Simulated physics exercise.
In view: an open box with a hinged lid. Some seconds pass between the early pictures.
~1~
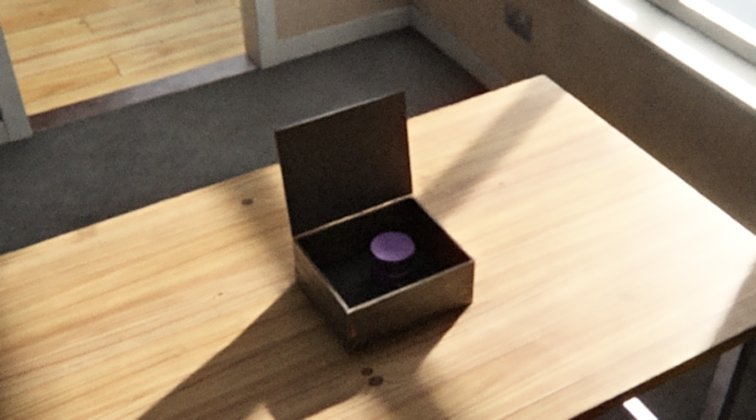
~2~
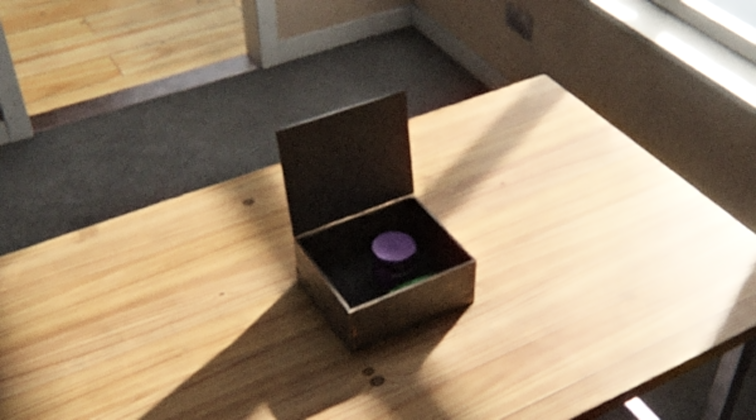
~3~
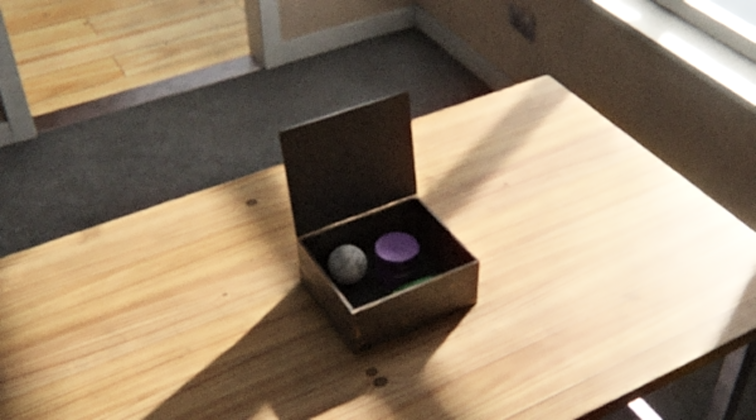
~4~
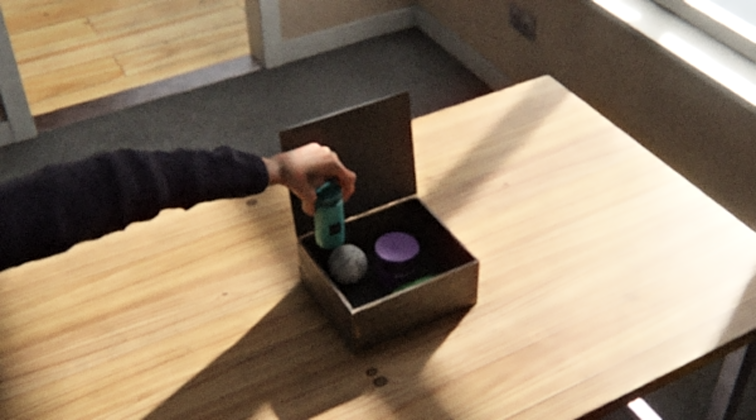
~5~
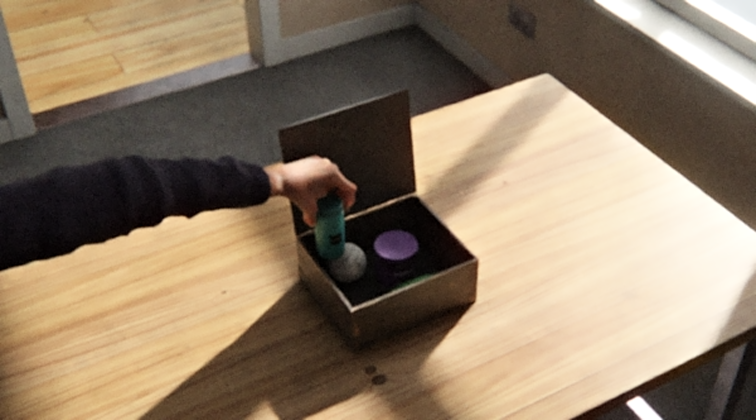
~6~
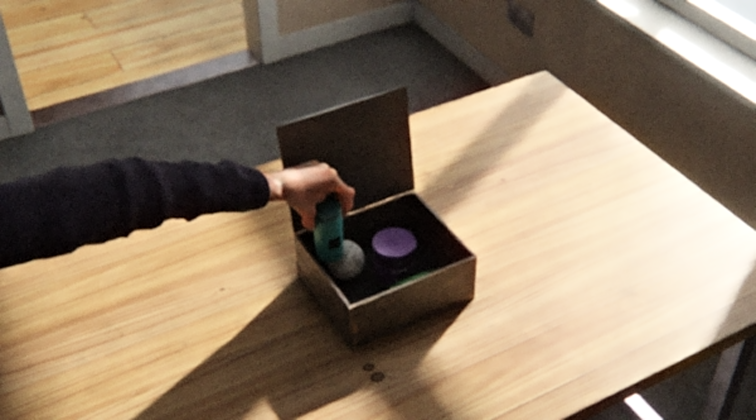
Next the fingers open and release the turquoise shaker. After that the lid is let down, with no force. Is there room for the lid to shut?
It closes.
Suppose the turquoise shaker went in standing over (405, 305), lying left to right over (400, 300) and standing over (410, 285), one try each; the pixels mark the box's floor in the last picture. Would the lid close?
First, it stays ajar; second, it closes; third, it will not close.
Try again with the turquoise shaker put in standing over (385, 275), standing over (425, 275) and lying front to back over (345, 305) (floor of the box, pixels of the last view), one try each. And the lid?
First, it stays ajar; second, it is held up; third, it shuts flat.
Then, 0.60 s after the last picture, turquoise shaker on its side near (357, 289); white ball rolled a little.
Then, 1.60 s after the last picture, lid 64° above the rim; turquoise shaker on its side near (368, 298); white ball rolled a little.
Then, 1.90 s after the last picture, lid 17° above the rim; turquoise shaker on its side near (368, 298); white ball rolled a little.
At rest, lid shut; tipped over in the box, turquoise shaker; the other 3 in place. Seen from the same camera at the end, turquoise shaker near (368, 298).
